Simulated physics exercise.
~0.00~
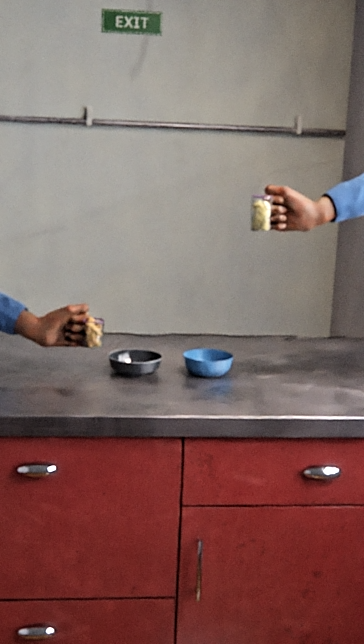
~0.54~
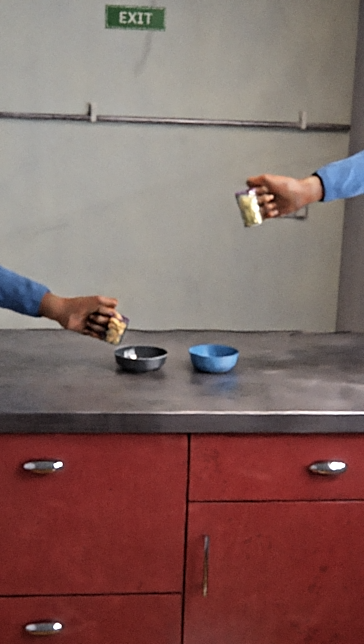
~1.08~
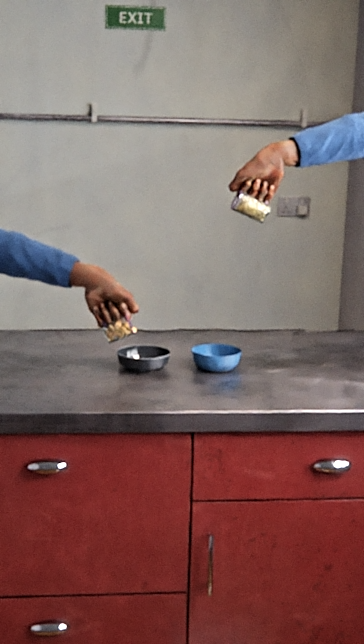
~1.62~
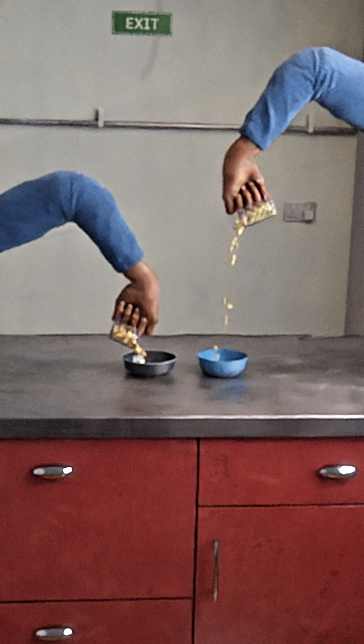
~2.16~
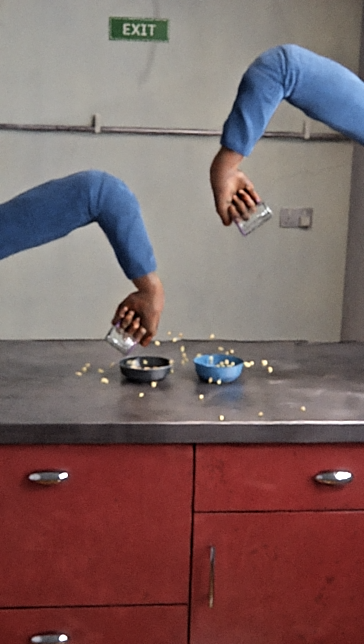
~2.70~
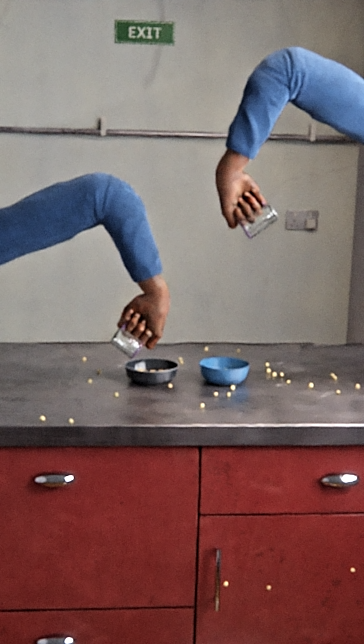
In a plain room with a green exit sign on the wall, a slightly swaying camera faces a dark countertop above red drawers and a cupboard. Two blue-sleeved hands hold clear cups of small, pale yellow pieces, the left one low over a black dish and the right one much higher over a blue dish. Both hands tip their cups, and the pieces pour down until the cups hang upside down and empty. The left cup's pieces all end up in the black dish. Many from the right cup land in the blue dish, but others scatter across the counter, some falling past its front edge.
